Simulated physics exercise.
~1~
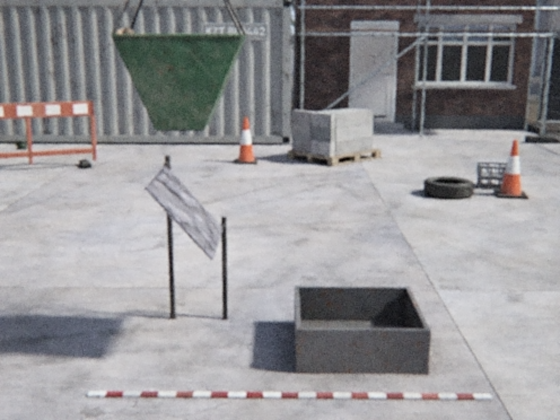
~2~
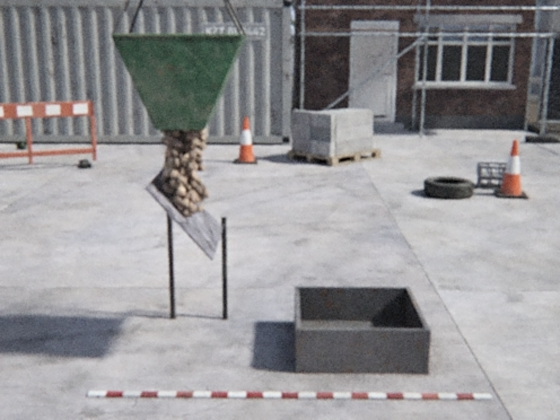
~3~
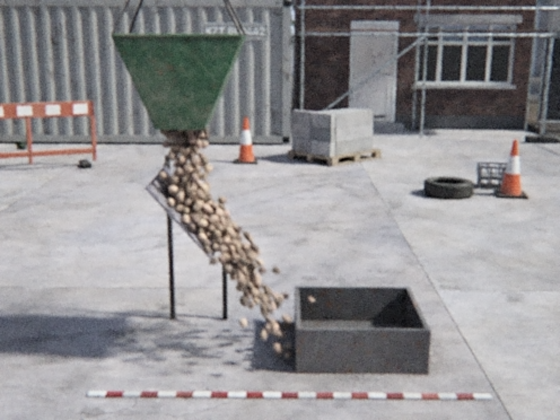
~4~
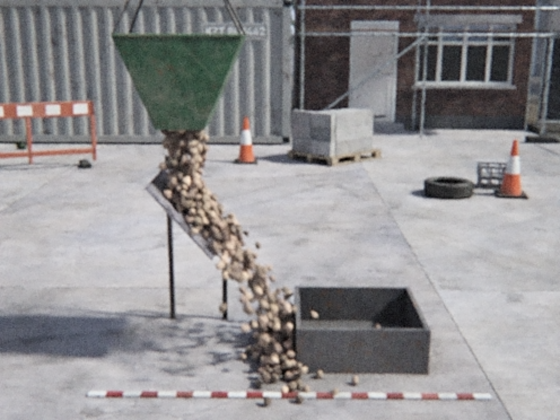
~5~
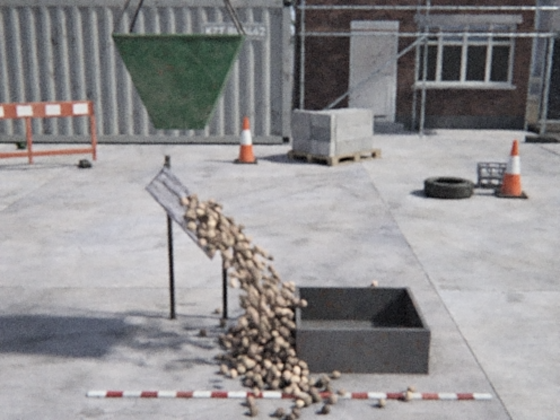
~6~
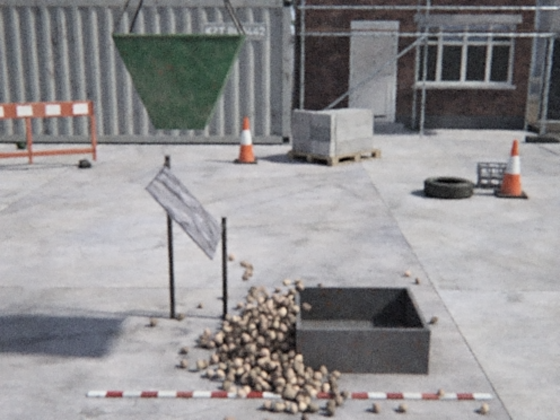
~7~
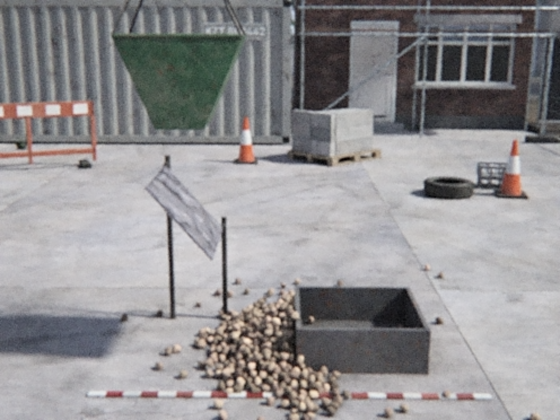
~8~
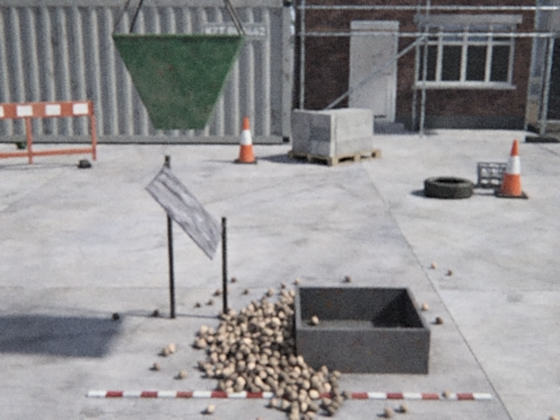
A green skip drops stones down a sloping plate, and most pile up left of the bin.
